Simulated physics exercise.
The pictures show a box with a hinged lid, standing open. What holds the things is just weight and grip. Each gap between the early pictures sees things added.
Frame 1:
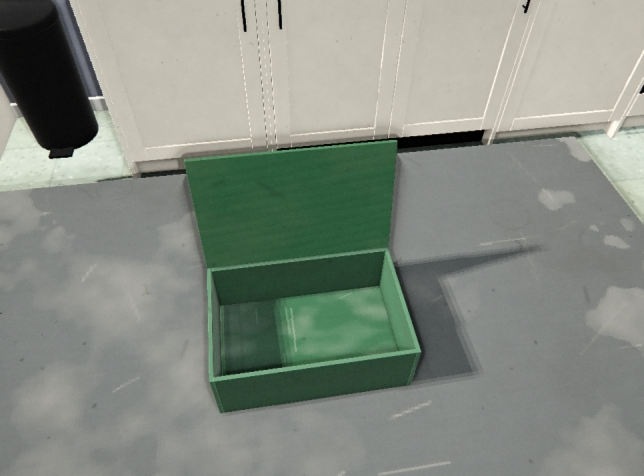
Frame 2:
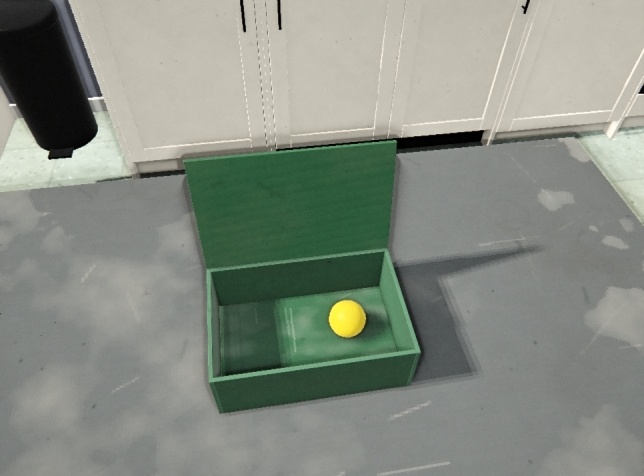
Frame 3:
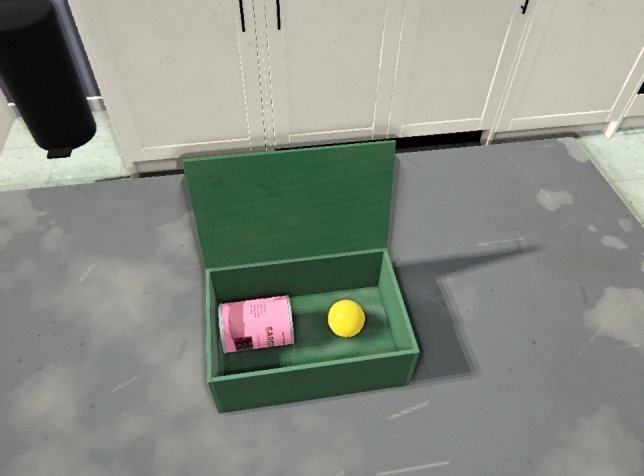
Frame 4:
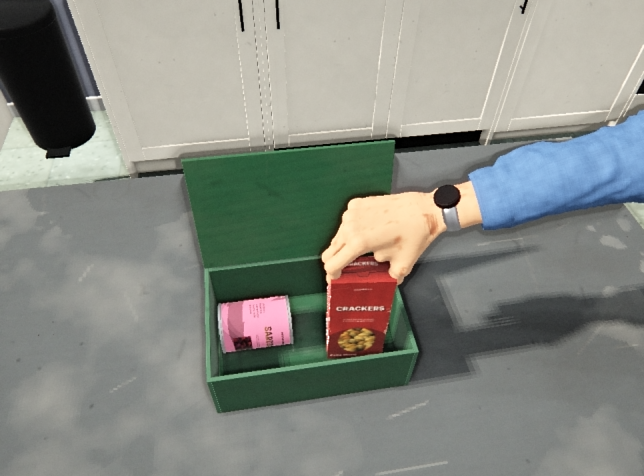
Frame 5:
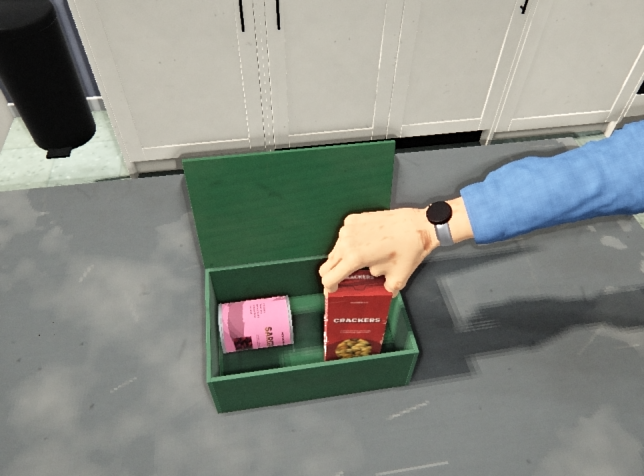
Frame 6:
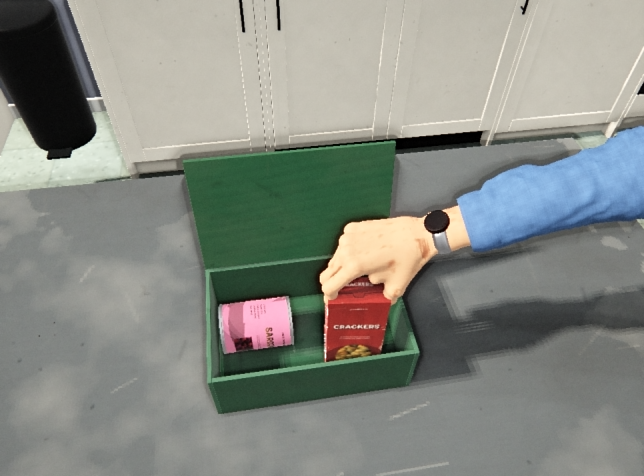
A hand in a blue sleeve with a dark watch reaches in from the right over an open green box on a grey floor, seen from above before white cupboards and a black bin. The box is empty at first, then holds a yellow ball at right and a pink tin at left. The hand lowers a red crackers packet into the right side, still gripping it, while the view stays still.
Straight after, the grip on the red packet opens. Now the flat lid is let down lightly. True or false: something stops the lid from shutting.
True.
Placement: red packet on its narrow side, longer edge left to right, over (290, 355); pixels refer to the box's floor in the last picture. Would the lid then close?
Result: Lid shut.
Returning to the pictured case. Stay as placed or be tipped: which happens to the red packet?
It ends up leaning.
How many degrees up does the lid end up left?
About 18° above the rim.
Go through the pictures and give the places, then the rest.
In the first picture, the last thing is not in view yet.
In the second picture, the last thing is not in view yet.
In the third picture, the last thing is not in view yet; pink tin (257, 324).
In the fourth picture, still above its spot; red packet (358, 311); pink tin (256, 324).
In the fifth picture, still above its spot; red packet (354, 322); pink tin (256, 324).
In the sixth picture, put in, still held; red packet (354, 329); pink tin (257, 324).
Then, 1.70 s later than the last frame, lid 54° above the rim.
Then, 2.70 s later than the last frame, lid 18° above the rim; red packet tilted by 43° near (353, 336); yellow lemon moved about its own width.
When it is over, lid 18° above the rim; lying over in the box, red packet; moved from the start, yellow lemon; pink tin as before. End places, in pixels of the last picture, red packet near (353, 336).
